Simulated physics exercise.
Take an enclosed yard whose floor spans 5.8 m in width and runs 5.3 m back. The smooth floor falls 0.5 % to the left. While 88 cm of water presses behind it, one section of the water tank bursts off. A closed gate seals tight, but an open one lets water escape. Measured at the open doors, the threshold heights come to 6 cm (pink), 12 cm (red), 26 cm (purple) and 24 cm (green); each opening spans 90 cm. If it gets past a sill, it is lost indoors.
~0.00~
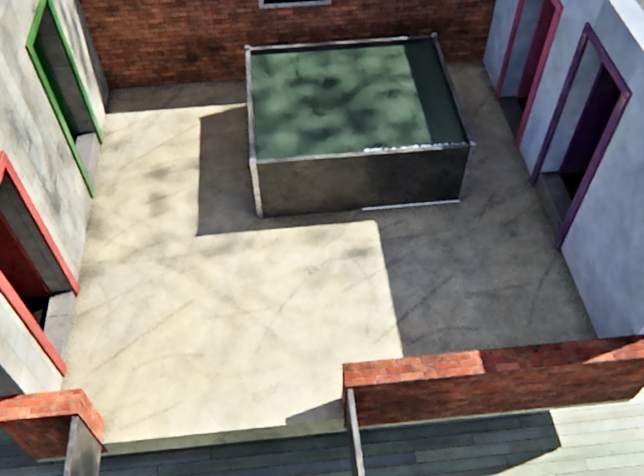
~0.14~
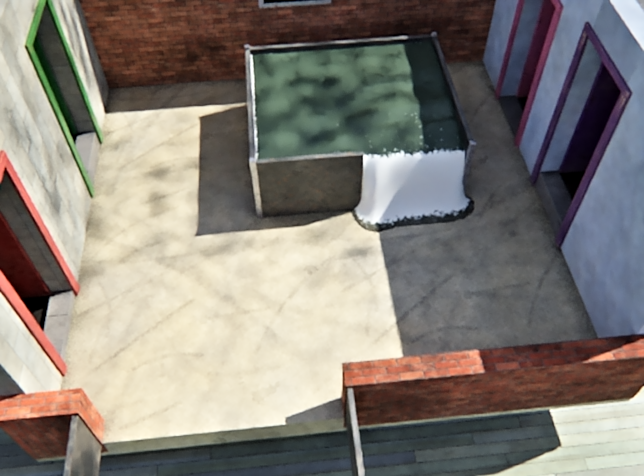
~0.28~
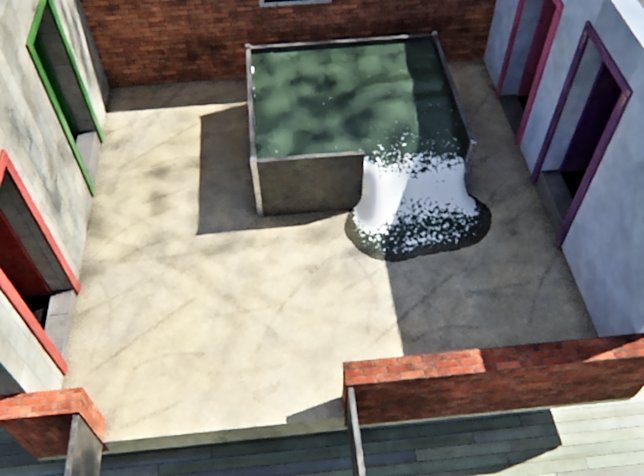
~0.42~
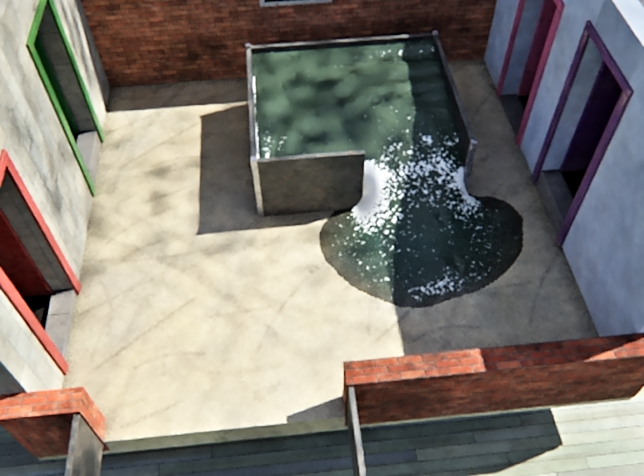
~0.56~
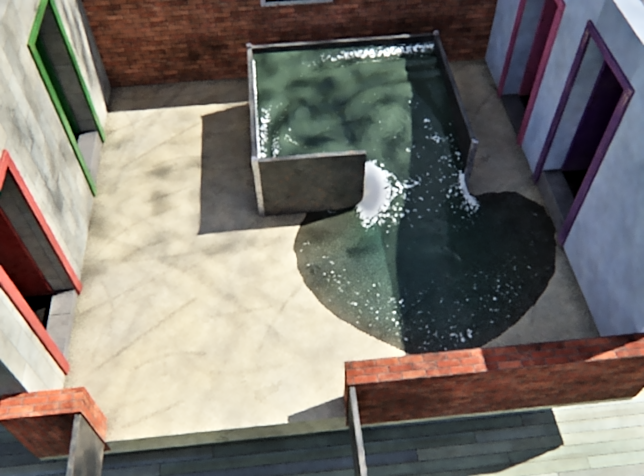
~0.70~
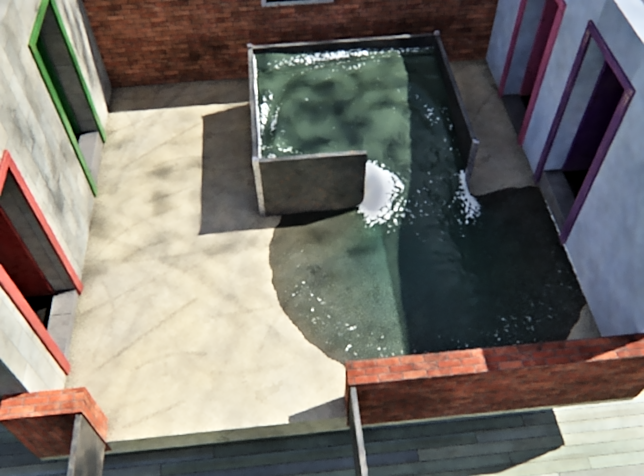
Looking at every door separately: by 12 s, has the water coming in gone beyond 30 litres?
As I see it, pink door: Tops the amount; red door: Tops the amount; purple door: Falls short; green door: Falls short.
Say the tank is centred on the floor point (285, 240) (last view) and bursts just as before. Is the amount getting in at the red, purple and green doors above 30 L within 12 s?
Compared with that limit, red falls short, purple falls short and green falls short.
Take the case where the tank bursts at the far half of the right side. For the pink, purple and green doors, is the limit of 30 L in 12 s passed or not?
Compared with the limit, pink is higher, purple is lower and green is lower.
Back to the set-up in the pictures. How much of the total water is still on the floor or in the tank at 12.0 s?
Roughly 66 percent.
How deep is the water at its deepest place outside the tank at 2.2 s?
Peak depth: Approx. 52 cm.
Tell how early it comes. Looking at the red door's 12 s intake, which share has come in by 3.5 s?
Share: ~ 5 %.
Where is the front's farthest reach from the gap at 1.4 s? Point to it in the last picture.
That's around (203, 408) in the last picture.
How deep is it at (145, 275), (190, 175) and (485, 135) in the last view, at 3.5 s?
In that order: 4, 0 and 5 cm.
After 1.4 s water covers 35 % of the floor and is deepest (70 cm) near (600, 368); pink door not reached, red door not reached, purple door 9 cm at the sill, 0 L in, green door not reached.
After 2.2 s water covers 35 % of the floor and is deepest (52 cm) near (481, 319); pink door not reached, red door not reached, purple door 10 cm at the sill, 0 L in, green door not reached.
After 3.5 s water covers 65 % of the floor and is deepest (34 cm) near (473, 292); pink door 5 cm at the sill, 0 L in, red door 25 cm at the sill, 12 L in, purple door 22 cm at the sill, 0 L in, green door not reached.
After 7.0 s water covers 95 % of the floor and is deepest (22 cm) near (256, 87); pink door 13 cm at the sill, 22 L in, red door 19 cm at the sill, 155 L in, purple door 14 cm at the sill, 1 L in, green door 8 cm at the sill, 0 L in.
After 12.0 s water covers 95 % of the floor and is deepest (16 cm) near (477, 62); pink door 11 cm at the sill, 119 L in, red door 11 cm at the sill, 191 L in, purple door 7 cm at the sill, 1 L in, green door 13 cm at the sill, 0 L in.
